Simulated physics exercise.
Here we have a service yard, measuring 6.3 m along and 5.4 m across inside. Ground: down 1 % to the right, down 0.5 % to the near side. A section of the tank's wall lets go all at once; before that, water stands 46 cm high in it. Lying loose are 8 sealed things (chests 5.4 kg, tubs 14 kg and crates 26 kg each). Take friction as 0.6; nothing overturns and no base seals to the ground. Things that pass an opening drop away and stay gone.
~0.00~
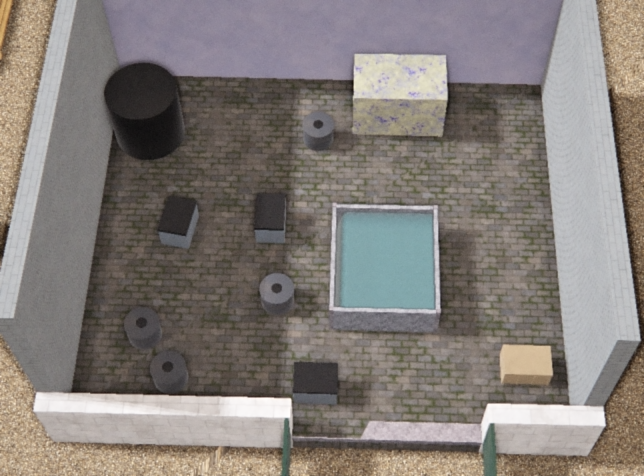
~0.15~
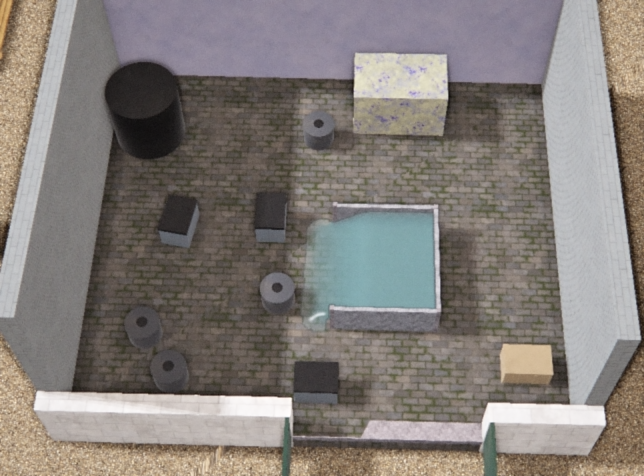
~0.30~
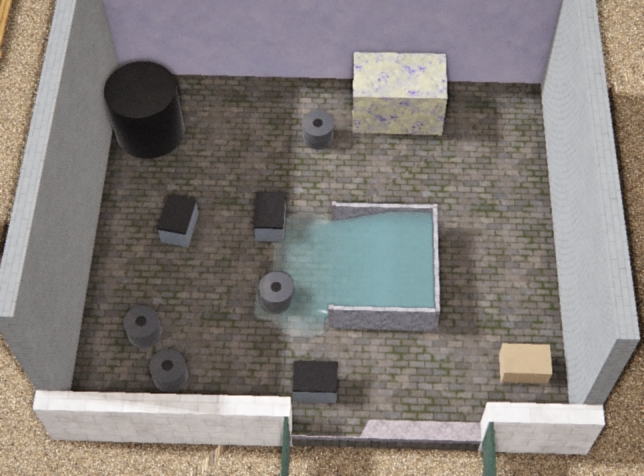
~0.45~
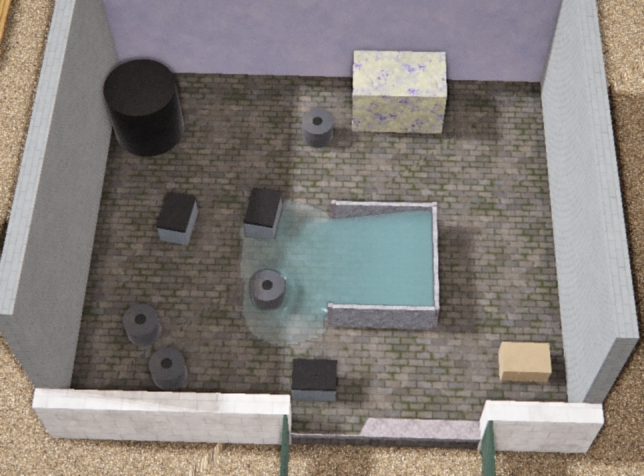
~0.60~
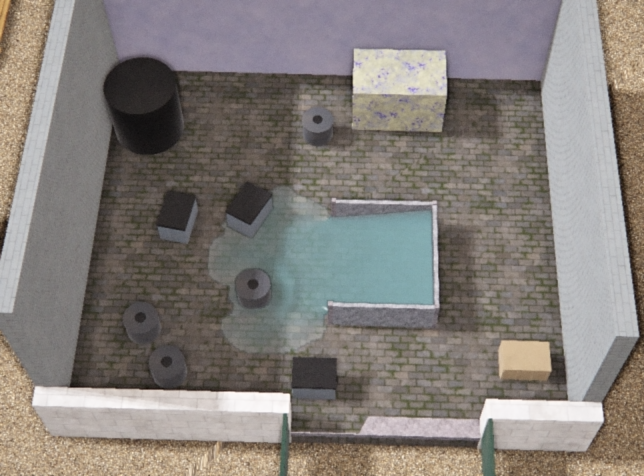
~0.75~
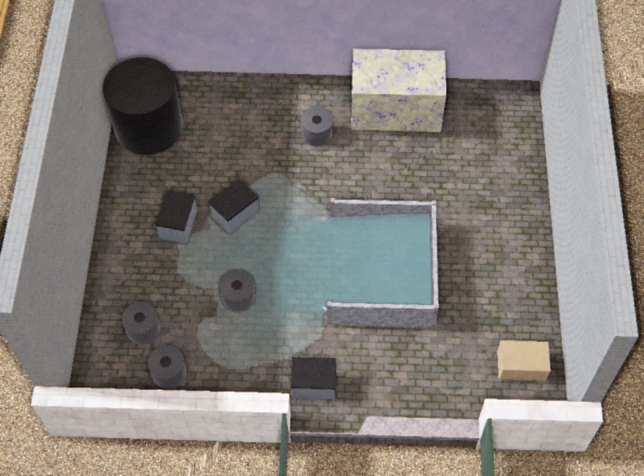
Service yard with a square tank losing its left wall, water spreading left across the paving and pushing a tub and crate.
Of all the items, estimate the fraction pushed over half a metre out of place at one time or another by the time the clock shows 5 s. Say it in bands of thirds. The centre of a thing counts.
I would put it between one and two thirds.
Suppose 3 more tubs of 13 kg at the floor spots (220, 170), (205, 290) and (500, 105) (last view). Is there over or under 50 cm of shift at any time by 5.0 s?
Each in turn ends up within the limit, beyond the limit, within the limit.
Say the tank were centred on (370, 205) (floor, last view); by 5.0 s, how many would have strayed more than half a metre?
In that case the number is 3.
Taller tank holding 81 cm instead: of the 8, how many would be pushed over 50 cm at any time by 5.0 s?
Then 6 of them.
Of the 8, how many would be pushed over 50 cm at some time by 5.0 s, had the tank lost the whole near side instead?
The count would be 1.
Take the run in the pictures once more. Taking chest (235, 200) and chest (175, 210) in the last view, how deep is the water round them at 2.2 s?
I'd put it at 6 cm and 11 cm respectively.
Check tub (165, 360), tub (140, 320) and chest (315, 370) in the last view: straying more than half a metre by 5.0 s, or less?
Well, in turn that's topping it, topping it, not reaching it.
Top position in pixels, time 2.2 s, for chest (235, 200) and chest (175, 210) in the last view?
Roughly (144, 156), then roughly (110, 168).
After 1.1 s 2 of 8 are over 50 cm from their spots; 0 afloat.
After 2.2 s 3 of 8 are over 50 cm from their spots; 2 afloat.
After 3.5 s 5 of 8 are over 50 cm from their spots; 5 afloat.
After 5.0 s 3 of 8 are over 50 cm from their spots, and 5 have been at some point; 2 afloat.
